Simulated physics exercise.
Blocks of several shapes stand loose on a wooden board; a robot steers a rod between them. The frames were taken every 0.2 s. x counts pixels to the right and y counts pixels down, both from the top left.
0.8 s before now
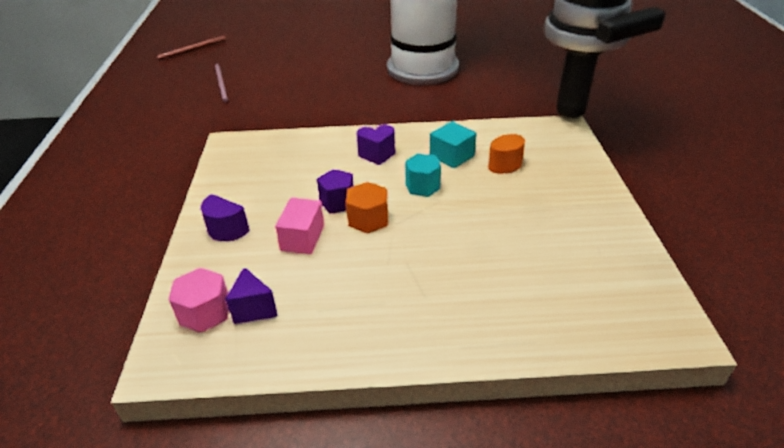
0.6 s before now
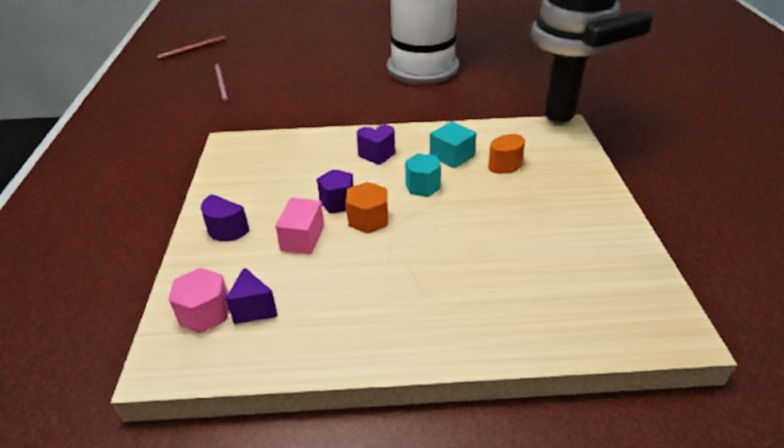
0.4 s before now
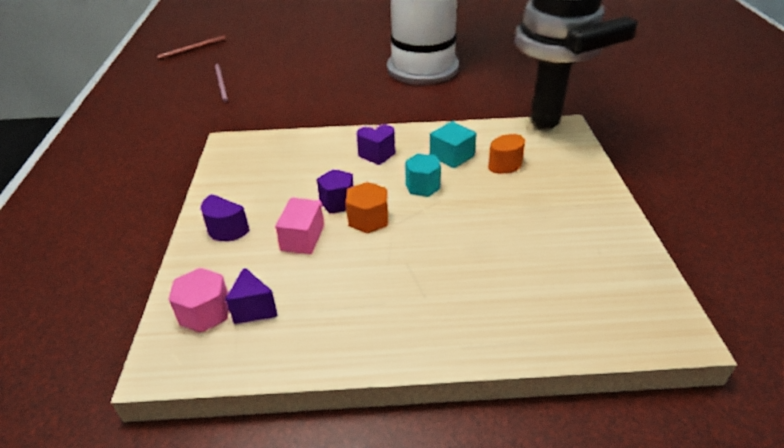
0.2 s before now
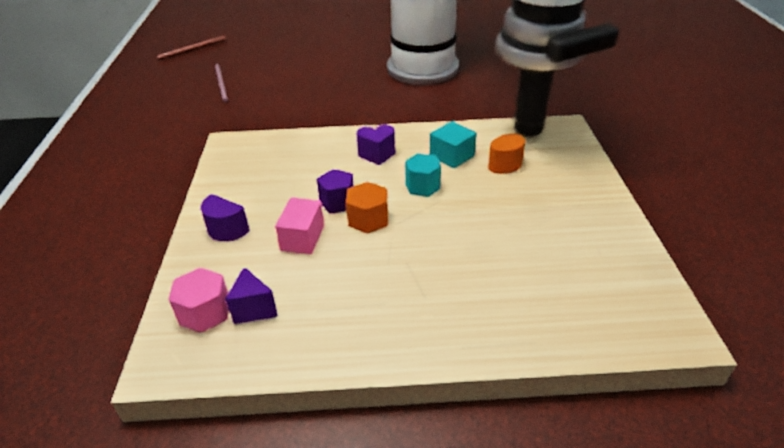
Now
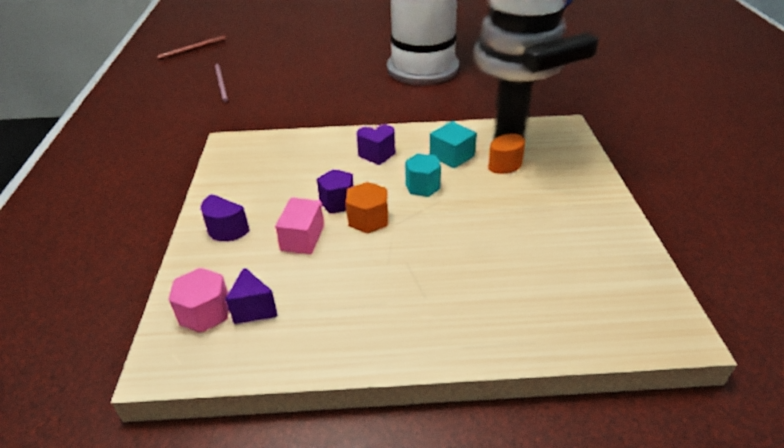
A robot arm moves its black rod left, behind the orange oval block on the board.
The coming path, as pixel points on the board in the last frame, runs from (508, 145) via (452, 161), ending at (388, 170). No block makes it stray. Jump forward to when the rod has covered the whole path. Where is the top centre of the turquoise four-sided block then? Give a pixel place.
It sits at (367, 133).
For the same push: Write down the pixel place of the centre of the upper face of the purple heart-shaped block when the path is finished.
The centre of its top will be at (342, 123).
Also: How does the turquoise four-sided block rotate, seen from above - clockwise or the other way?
With the clock.
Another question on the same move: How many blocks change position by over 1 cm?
It should be two.
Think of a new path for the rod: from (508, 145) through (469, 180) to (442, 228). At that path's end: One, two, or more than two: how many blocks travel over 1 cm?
Count: 1.
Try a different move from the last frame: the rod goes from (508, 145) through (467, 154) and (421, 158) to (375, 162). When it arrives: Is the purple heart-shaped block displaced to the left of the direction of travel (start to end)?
Answer: No.
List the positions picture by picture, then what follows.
The first frame shows tip of the rod (570, 111), middles of tops, purple heart-shaped block (376, 132), turquoise four-sided block (453, 132), orange oval block (508, 142).
The second frame shows rod (559, 115), nothing pushed.
The third frame shows rod (545, 121), nothing pushed.
The fourth frame shows rod (528, 129), nothing pushed.
The fifth frame shows rod (508, 142), purple heart-shaped block (376, 132), turquoise four-sided block (453, 132), orange oval block (508, 142).
On the path given first. One third of the way, rod (472, 151); turquoise four-sided block (439, 134), turned 25° clockwise.
Two thirds of the way, rod (432, 159); purple heart-shaped block (369, 131); turquoise four-sided block (400, 135), turned 75° clockwise.
At the end, rod (388, 164); purple heart-shaped block (342, 123), turned 15° clockwise; turquoise four-sided block (367, 133), turned 95° clockwise; orange oval block unmoved.
